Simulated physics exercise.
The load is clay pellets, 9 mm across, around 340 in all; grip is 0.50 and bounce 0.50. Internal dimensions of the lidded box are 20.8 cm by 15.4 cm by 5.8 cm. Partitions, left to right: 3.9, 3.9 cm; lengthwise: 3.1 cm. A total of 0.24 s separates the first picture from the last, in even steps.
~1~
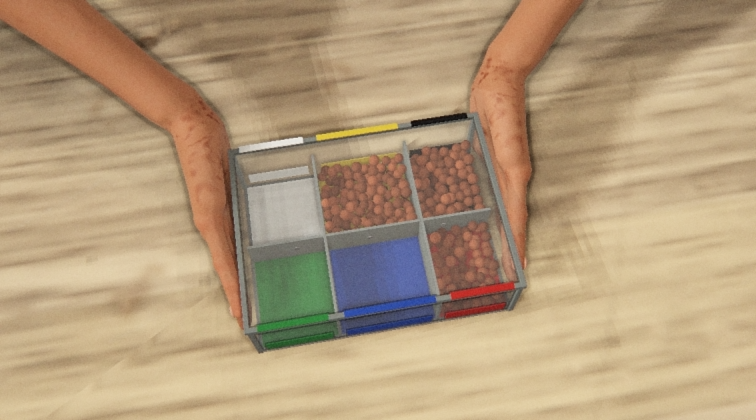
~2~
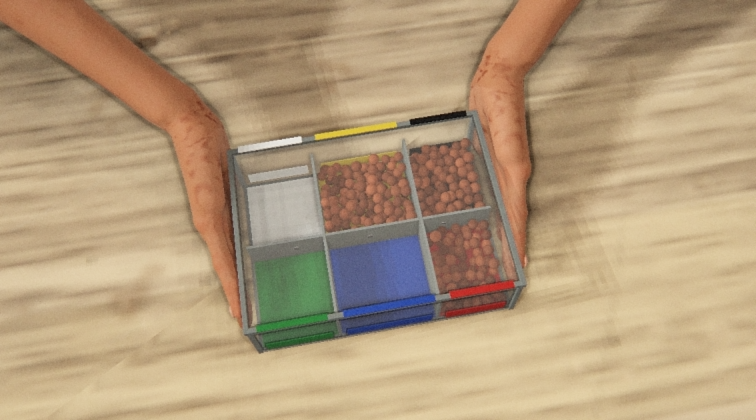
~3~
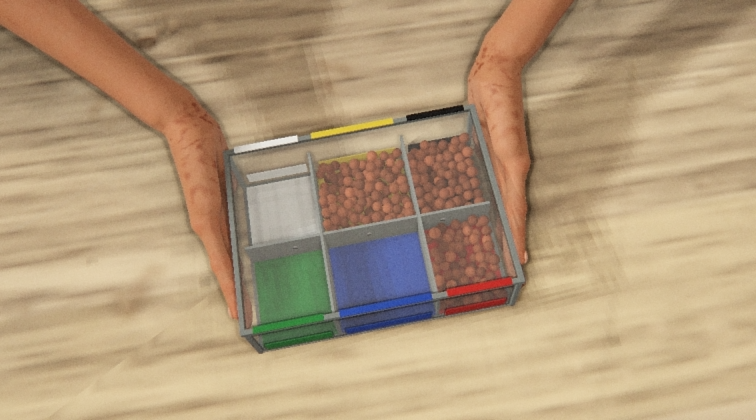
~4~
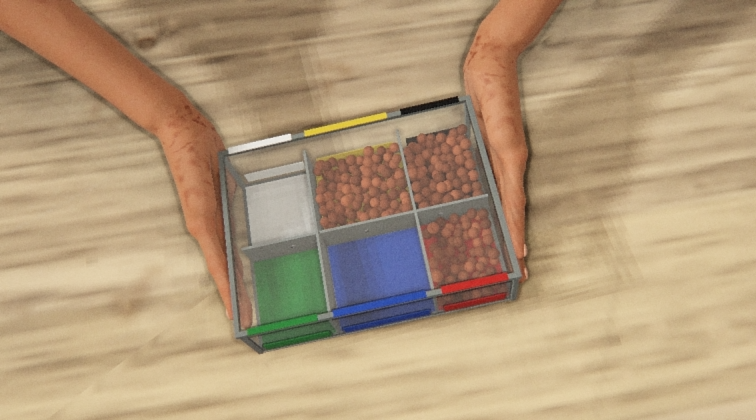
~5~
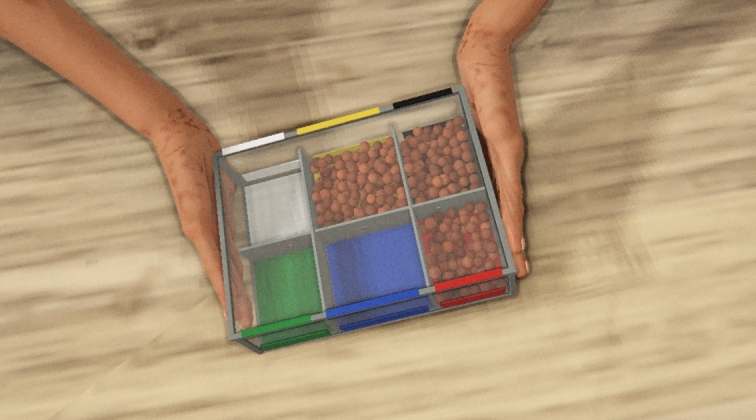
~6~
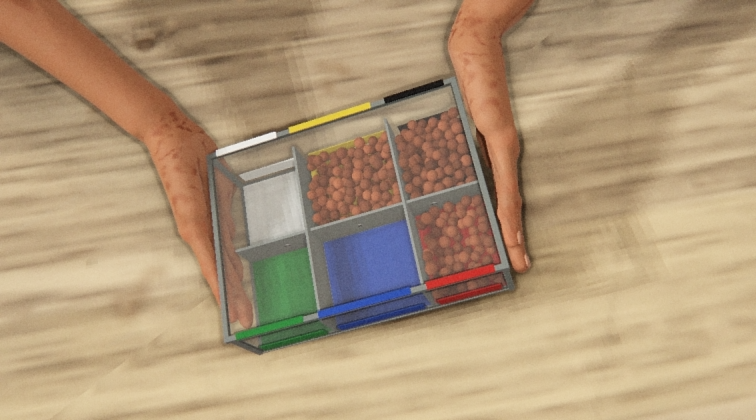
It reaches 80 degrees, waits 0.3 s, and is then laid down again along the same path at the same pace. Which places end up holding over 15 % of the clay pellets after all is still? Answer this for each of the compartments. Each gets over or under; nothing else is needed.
Red ends over. Blue ends under. Green ends under. Yellow ends over. White ends under. Black ends over.
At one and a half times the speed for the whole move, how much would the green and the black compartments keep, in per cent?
Outcome, in per cent - green: 10; black: 25.
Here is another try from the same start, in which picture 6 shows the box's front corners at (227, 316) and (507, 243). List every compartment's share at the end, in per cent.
Each compartment ends with, in per cent, red 15, blue 0, green 0, yellow 45, white 10 and black 30.
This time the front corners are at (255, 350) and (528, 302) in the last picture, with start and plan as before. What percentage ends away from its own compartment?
It would be near 30 per cent.
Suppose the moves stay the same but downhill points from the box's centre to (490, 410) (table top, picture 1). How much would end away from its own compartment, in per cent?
My best guess is some 30 per cent.
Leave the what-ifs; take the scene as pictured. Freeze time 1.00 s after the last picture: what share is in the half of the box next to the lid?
About 20 %.
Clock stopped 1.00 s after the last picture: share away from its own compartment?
Roughly 10 percent.
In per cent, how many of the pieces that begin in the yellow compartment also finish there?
Some 80 percent.
Then, 1.00 s after the last picture, tilt 80 degrees; red 20 %, yellow 40 %, white 5 %, black 30 %.
Then, 1.67 s after the last picture, tilt 41 degrees; red 20 %, green 5 %, yellow 35 %, white 10 %, black 30 %.
Then, 2.39 s after the last picture, tilt 0 degrees; red 20 %, green 5 %, yellow 35 %, white 10 %, black 30 %.
In the end, red 20 %, blue 0 %, green 5 %, yellow 35 %, white 10 %, black 30 %.
